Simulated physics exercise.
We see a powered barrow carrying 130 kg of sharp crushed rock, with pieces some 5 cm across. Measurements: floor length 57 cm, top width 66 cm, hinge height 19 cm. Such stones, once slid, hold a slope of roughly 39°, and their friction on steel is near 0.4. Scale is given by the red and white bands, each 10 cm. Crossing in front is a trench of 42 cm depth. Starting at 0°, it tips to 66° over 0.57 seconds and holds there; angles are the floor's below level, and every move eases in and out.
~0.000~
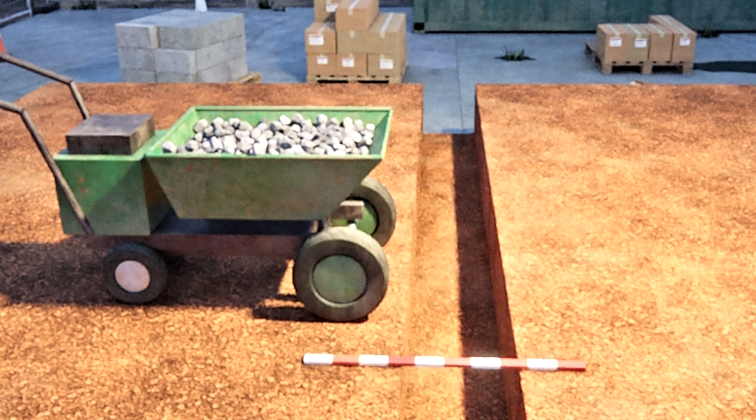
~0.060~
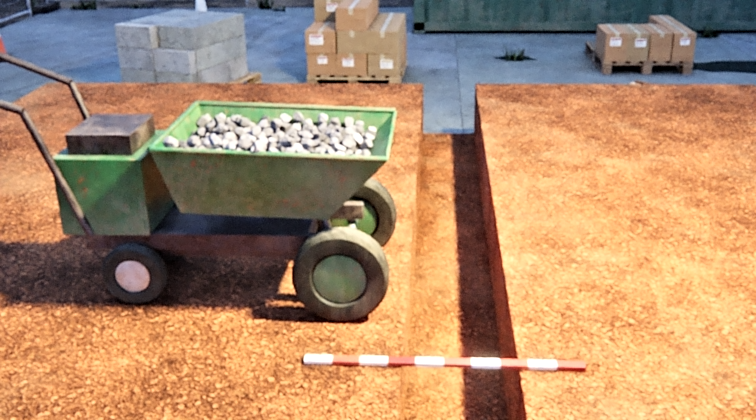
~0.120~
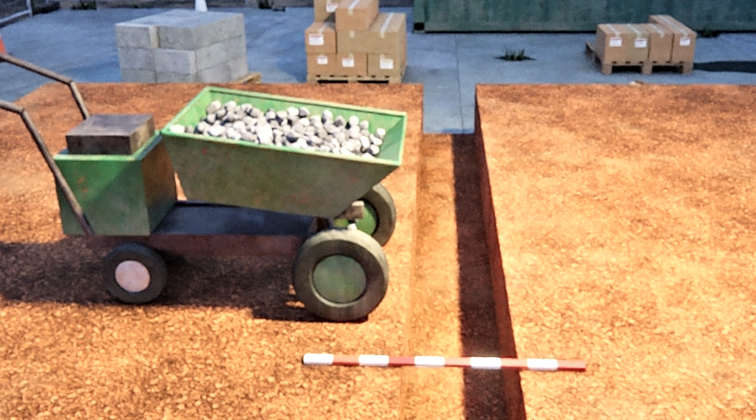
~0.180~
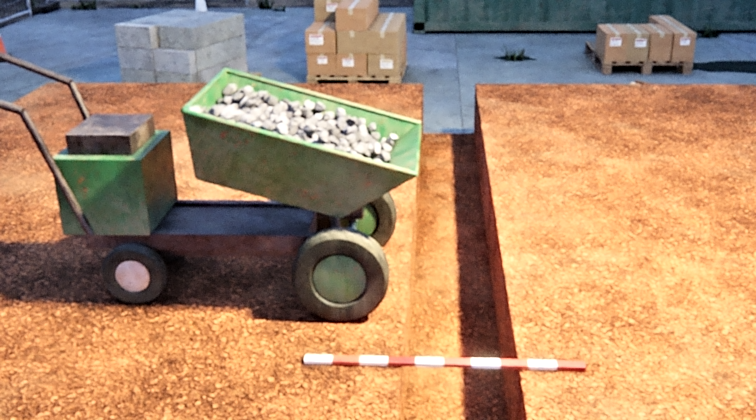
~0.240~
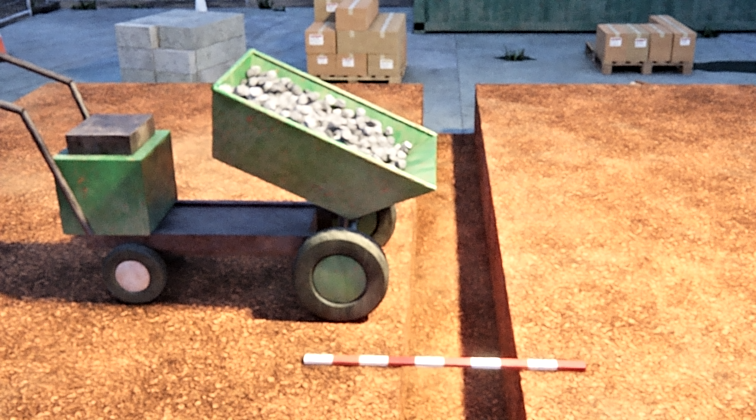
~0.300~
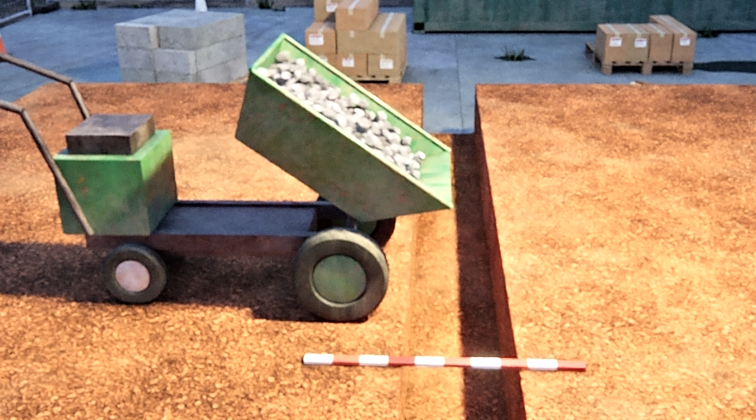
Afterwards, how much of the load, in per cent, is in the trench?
About 27 per cent.
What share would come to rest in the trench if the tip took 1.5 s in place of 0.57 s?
In that case, around 50%.
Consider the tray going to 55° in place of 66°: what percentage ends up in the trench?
Around 15 per cent would finish in the trench.
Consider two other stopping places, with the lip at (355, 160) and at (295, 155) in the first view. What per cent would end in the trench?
About 45 per cent first, then about 85 per cent.
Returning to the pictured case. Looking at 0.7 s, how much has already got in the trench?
Close to 5 per cent has got there by then.
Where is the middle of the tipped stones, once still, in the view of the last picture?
I'd put it close to (547, 284).
After 0.4 s the floor is at 56°; 100 % in the tray; the foremost stones are at (447, 210).
After 0.7 s the floor is at 66°; 83 % in the tray, 7 % in the trench, 10 % past the trench; the foremost stones are at (549, 281).
After 1.0 s the floor is at 66°; 25 % in the tray, 12 % in the trench, 63 % past the trench; the foremost stones are at (720, 284).
After 3.0 s the floor is at 66°; 13 % in the tray, 27 % in the trench, 60 % past the trench; the foremost stones are past the picture's edge.
